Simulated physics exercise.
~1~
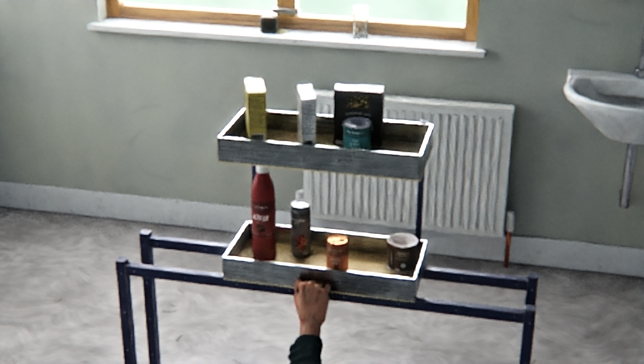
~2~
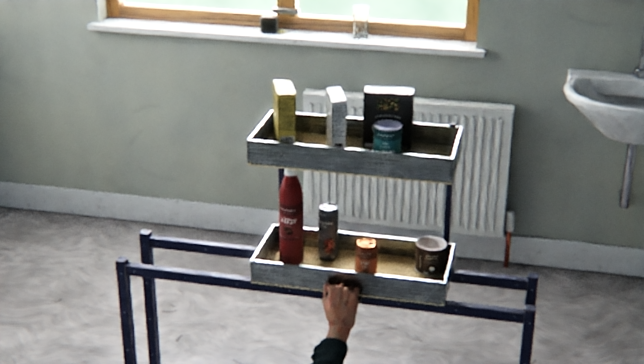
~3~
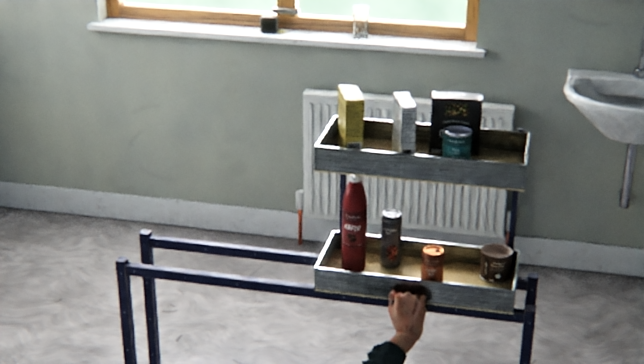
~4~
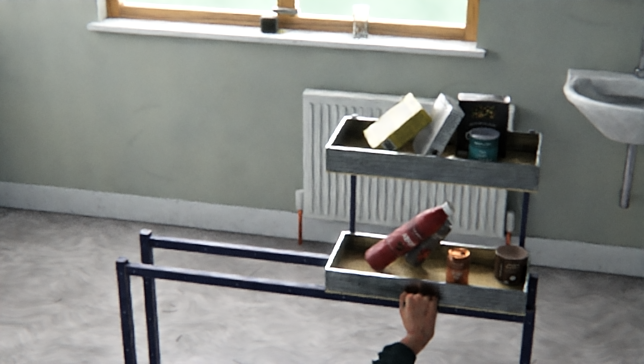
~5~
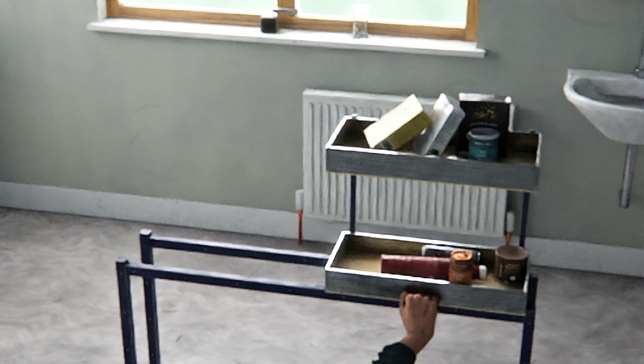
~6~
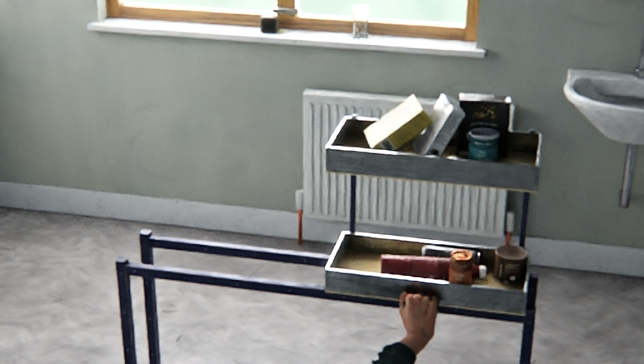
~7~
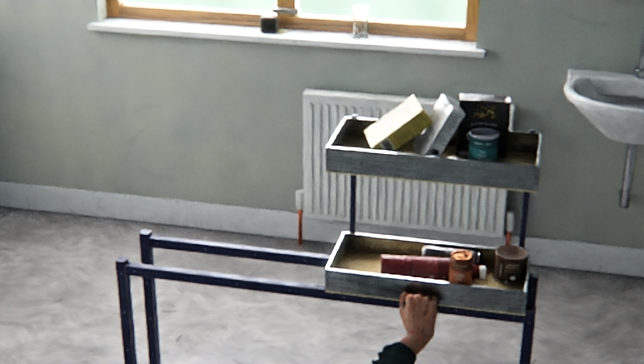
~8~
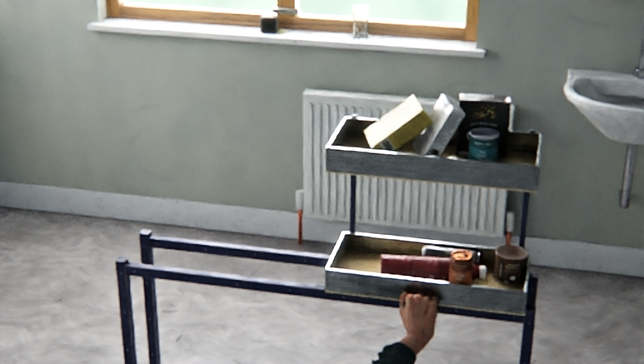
The video shows a hand sliding a two-tier tray of bottles, tins and packets to the right along a dark frame until it stops abruptly, when the red bottle and grey can topple onto their sides and the yellow and white packets tip over, left leaning as everything stays still.
